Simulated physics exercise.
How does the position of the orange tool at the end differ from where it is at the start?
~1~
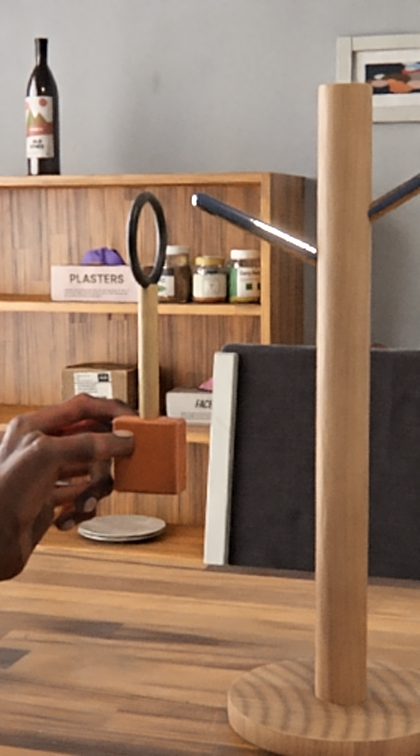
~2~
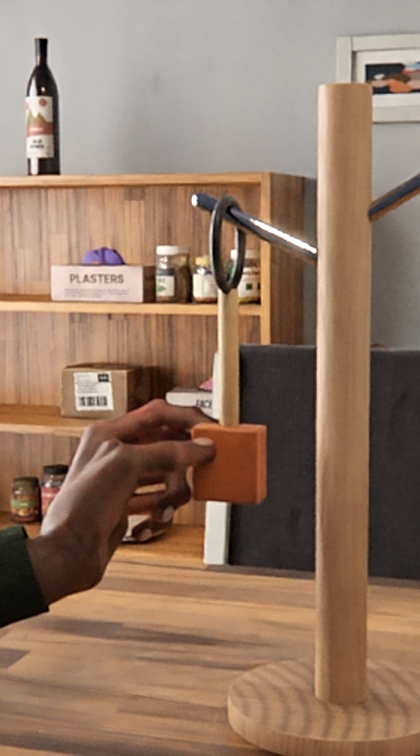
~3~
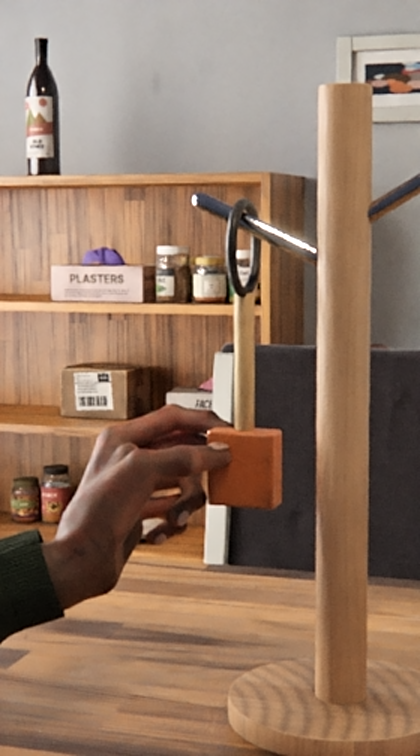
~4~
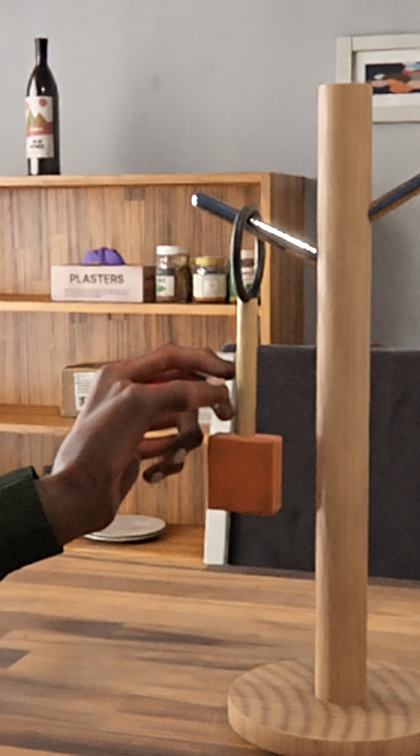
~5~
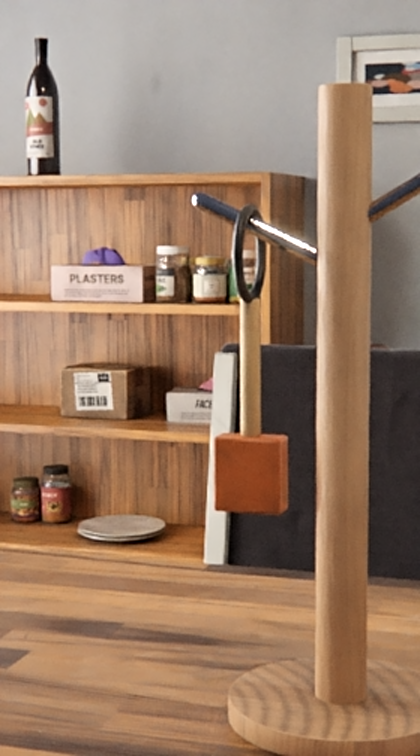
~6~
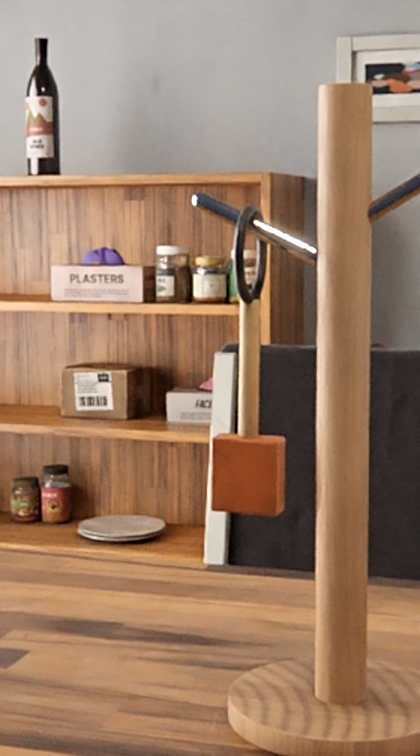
At the start it is held by a hand to the left of the stand, clear of the pegs. By the end it is farther right and slightly lower, hanging by its ring from the left peg.
